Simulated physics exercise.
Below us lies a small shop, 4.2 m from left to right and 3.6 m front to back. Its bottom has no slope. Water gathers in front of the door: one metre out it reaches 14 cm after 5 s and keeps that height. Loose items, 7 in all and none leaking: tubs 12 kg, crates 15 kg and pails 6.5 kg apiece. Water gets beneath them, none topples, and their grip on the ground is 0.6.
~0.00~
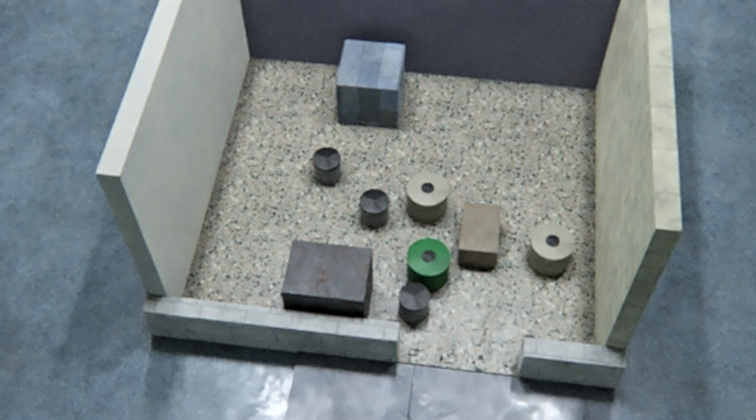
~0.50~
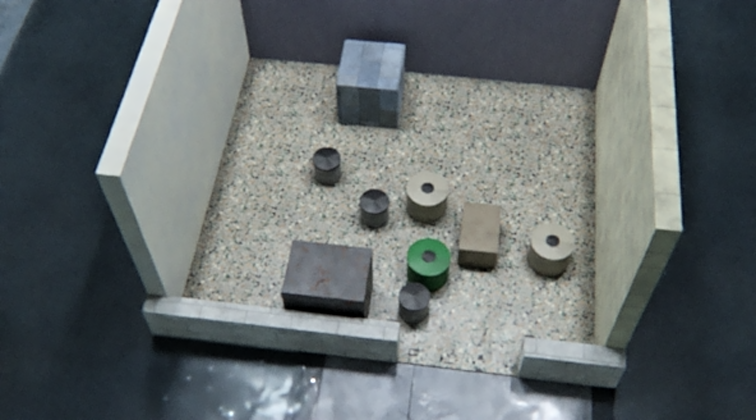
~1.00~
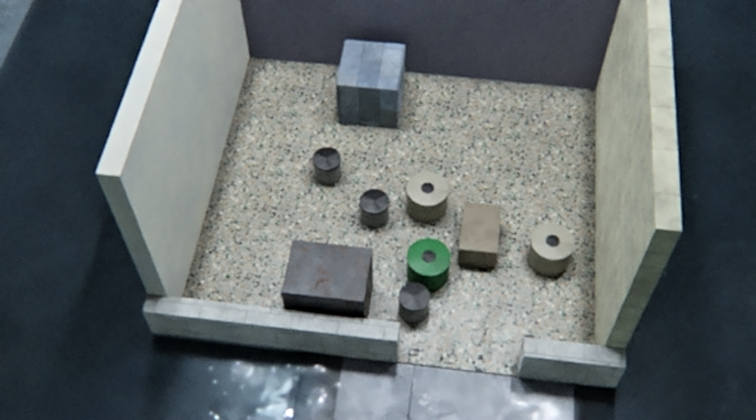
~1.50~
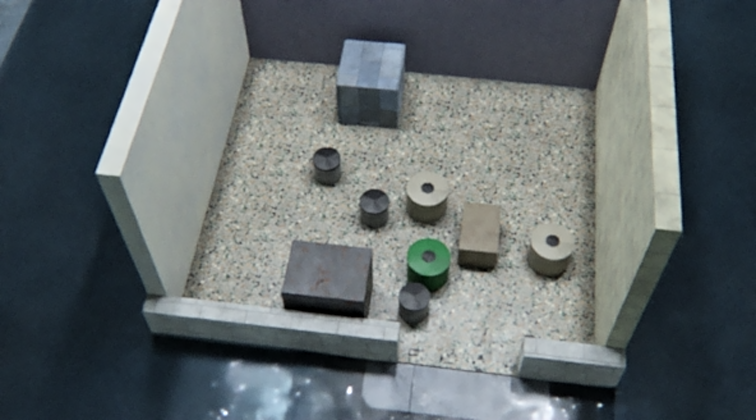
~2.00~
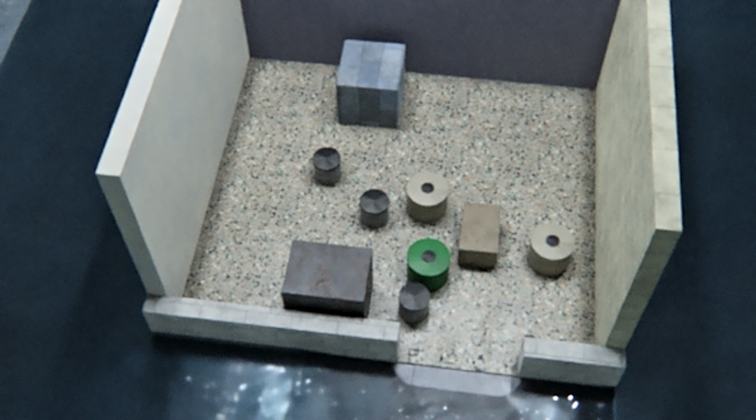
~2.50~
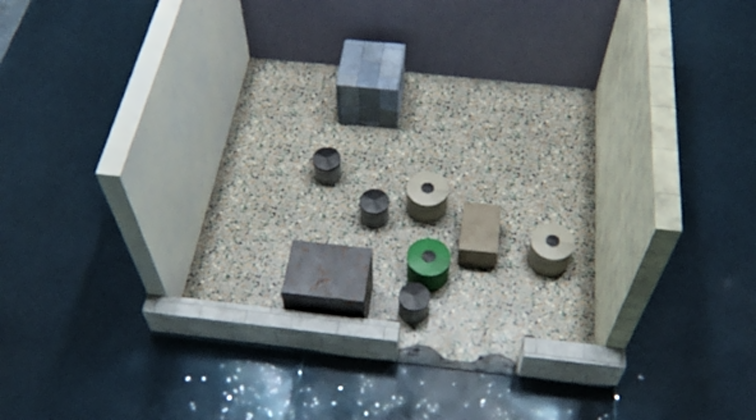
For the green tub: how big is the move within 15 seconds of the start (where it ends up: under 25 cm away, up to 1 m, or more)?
The green tub is nudged along.
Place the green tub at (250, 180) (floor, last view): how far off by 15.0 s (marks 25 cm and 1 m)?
It barely shifts.
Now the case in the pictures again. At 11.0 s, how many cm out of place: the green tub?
Roughly 60 cm by then.
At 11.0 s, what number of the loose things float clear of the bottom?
I count 1.
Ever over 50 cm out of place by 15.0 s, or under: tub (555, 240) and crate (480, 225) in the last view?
In that order: Short of it, more.
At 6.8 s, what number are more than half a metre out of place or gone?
I count 0.
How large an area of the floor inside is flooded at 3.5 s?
Some 0.5 m2.
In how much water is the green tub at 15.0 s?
About 4 cm.
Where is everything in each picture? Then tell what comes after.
In the first frame, the green tub at (429, 257), on the bottom; 0.0 m2 under water; 0 of 7 have shifted.
In the second frame, the green tub at (429, 257), on the bottom; 0.0 m2 under water; 0 of 7 have shifted.
In the third frame, the green tub at (429, 257), on the bottom; water covers 0.0 m2; 0 of 7 have shifted.
In the fourth frame, the green tub at (429, 257) rests on the ground; water covers 0.0 m2; 0 of 7 have shifted.
In the fifth frame, the green tub at (429, 257) rests on the ground; 0.0 m2 under water; 0 of 7 have shifted.
In the sixth frame, the green tub at (429, 257) rests on the ground; water covers 0.0 m2; 0 of 7 have shifted.
After 3.5 s the green tub is near (429, 257), 0.0 m from its start, aground; 0 afloat.
After 6.8 s the green tub is near (401, 227), 0.5 m from its start, aground; 0 afloat.
After 11.0 s the green tub is near (373, 235), 0.6 m from its start, aground; 1 afloat.
After 15.0 s the green tub is near (373, 235), 0.6 m from its start, aground; 3 afloat.
